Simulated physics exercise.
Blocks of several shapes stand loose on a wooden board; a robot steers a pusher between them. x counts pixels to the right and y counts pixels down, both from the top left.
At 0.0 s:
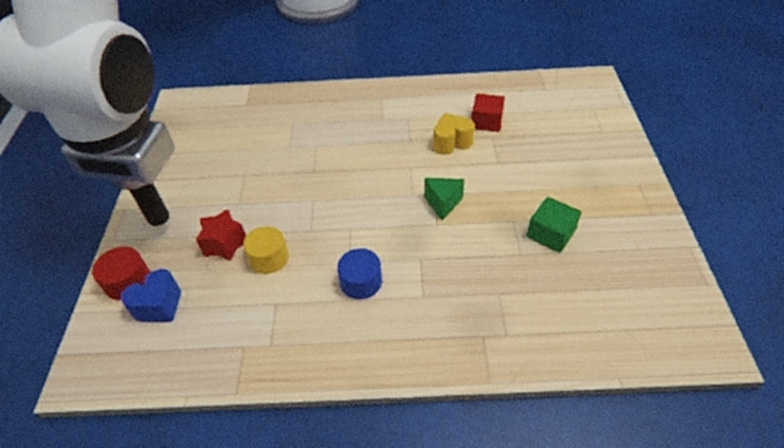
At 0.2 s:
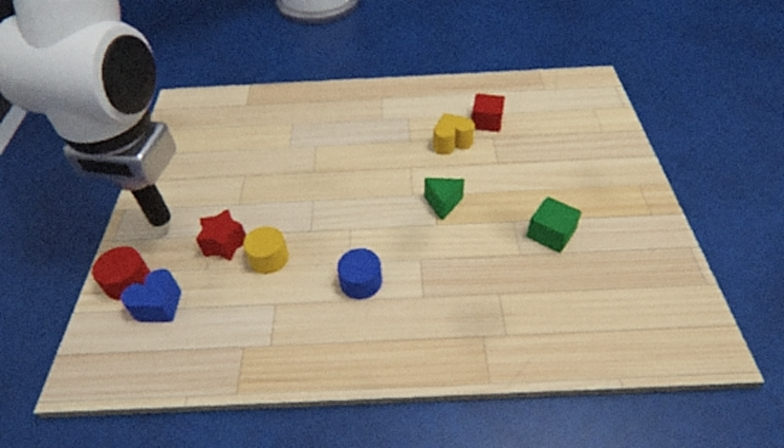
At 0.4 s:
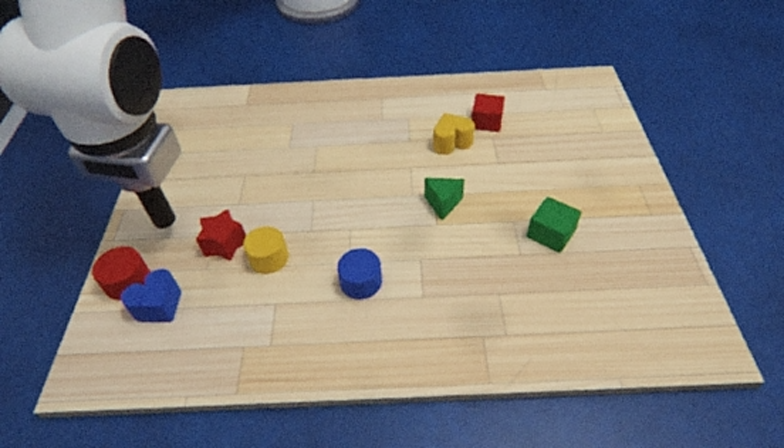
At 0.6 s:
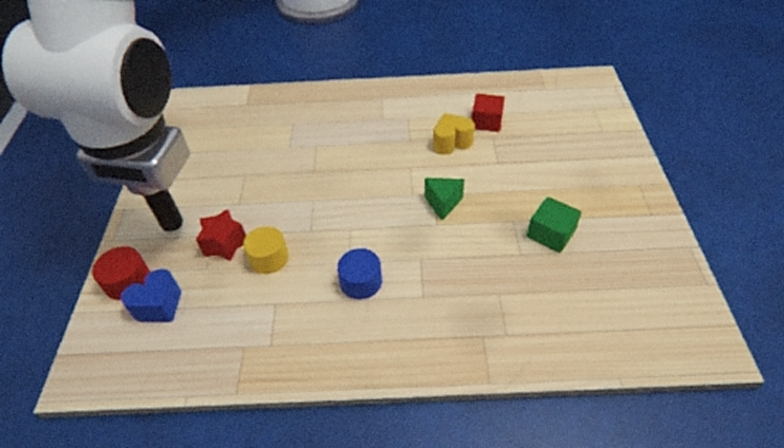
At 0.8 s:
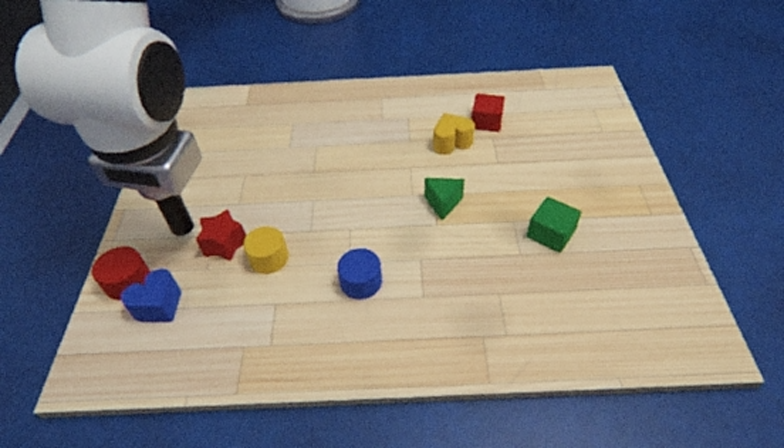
A white robot arm with a dark pusher reaches in at the upper left of a pale wooden board on a blue surface, seen from above at an angle. A red star, yellow and red round blocks and a blue heart sit at left, a blue cylinder near centre, green triangle and cube rightward, yellow heart and red cube behind. The pusher edges slightly right toward the star, while blocks and camera stay still.
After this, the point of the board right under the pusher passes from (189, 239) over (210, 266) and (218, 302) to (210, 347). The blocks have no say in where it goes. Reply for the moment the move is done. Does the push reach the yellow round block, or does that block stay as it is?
Well, the yellow round block holds its place.
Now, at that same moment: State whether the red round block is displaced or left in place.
By the end it is where it was.
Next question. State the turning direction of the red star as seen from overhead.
The answer is counter-clockwise.
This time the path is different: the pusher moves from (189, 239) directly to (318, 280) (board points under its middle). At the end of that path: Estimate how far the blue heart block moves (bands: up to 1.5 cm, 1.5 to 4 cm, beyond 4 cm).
Movement: Under 1.5 cm.
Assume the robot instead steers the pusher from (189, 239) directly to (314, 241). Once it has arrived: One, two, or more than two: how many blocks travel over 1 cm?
Here I'd predict two blocks moving more than 1 cm.
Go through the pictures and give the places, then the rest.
The first frame shows tip of the pusher at (159, 219), middles of tops, red round block at (116, 264), red star at (217, 226), yellow round block at (263, 241).
The second frame shows pusher at (161, 220), nothing pushed.
The third frame shows pusher at (165, 222), nothing pushed.
The fourth frame shows pusher at (173, 225), nothing pushed.
The fifth frame shows pusher at (184, 229), red round block at (116, 264), red star at (217, 226), yellow round block at (263, 241).
On the path given first. One third of the way, pusher at (205, 256); red star at (226, 230), turned 40° anticlockwise.
Two thirds of the way, pusher at (213, 293); red star at (226, 230), turned 40° anticlockwise.
At the end, pusher at (205, 337); red round block unmoved; red star at (226, 230), turned 40° anticlockwise; yellow round block unmoved.
